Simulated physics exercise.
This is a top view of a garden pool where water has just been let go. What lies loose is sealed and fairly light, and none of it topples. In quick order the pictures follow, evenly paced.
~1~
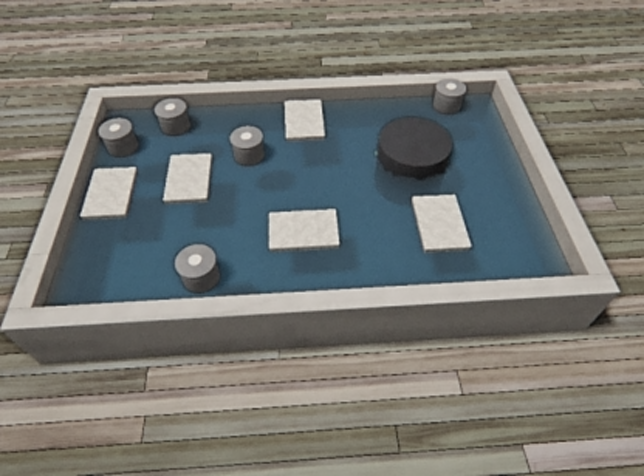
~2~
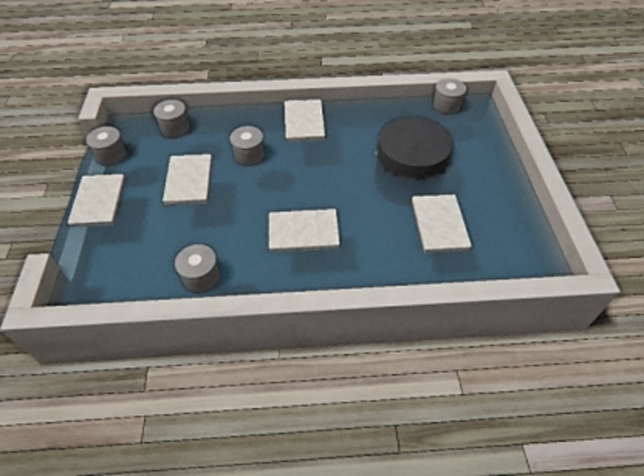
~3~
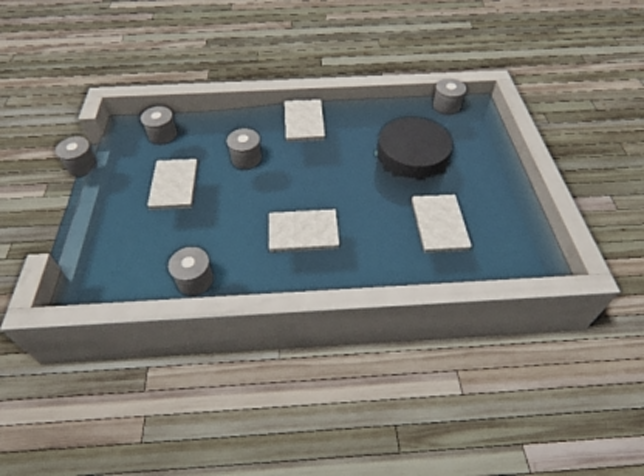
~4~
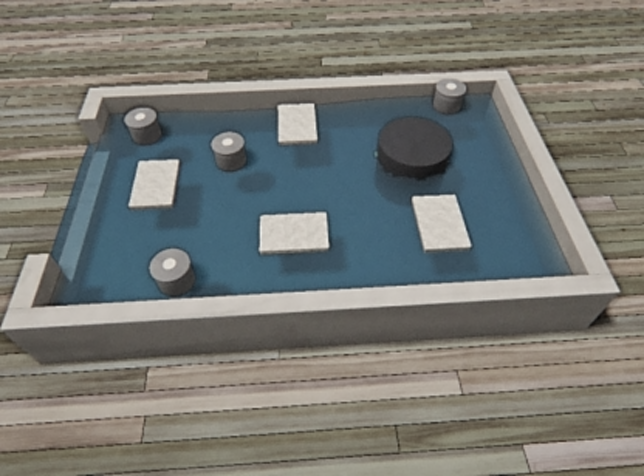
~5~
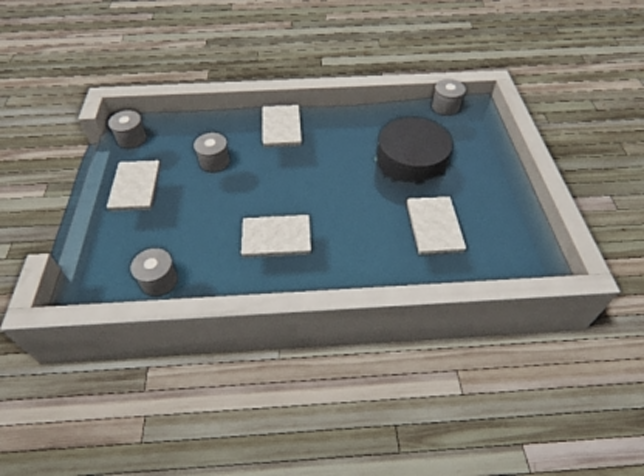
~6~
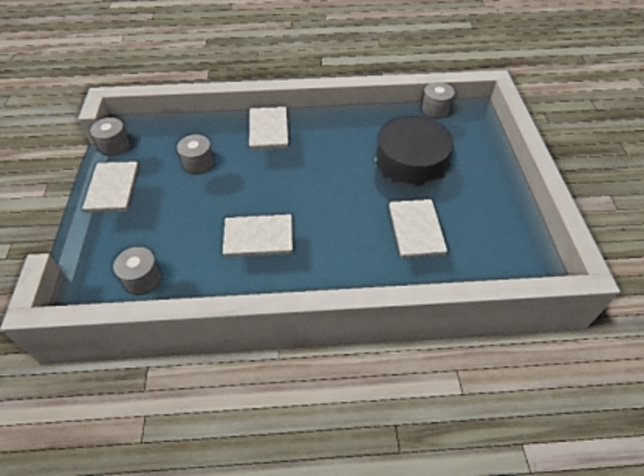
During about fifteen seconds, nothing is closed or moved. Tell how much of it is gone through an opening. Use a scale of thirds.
On that scale, two thirds or above.
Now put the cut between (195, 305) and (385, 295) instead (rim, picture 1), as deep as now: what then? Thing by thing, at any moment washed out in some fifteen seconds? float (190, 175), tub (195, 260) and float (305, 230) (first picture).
The first makes it out, the second makes it out, the last makes it out.
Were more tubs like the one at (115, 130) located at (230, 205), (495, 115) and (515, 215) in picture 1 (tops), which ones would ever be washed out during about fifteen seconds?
Exits, remains, remains.
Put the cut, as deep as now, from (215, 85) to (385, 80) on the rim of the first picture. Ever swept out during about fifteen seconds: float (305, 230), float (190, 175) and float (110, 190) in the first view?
Taking them as listed: Exits, exits, never leaves.
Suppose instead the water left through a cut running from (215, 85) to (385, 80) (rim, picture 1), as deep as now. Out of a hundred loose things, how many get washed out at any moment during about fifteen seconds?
Some 70 per cent of the lot.
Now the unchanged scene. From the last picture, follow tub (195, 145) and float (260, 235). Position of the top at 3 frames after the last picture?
My guess is around (143, 149) and around (209, 233).
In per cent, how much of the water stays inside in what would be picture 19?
Around 58 in a hundred.
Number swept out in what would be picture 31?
The count is 8.
A moment on, 4 of 10 are out; 6 afloat.
Next, 6 of 10 are out; 4 afloat.
Later, 8 of 10 are out; 2 afloat.
In the end, 8 of 10 are out; 2 afloat.
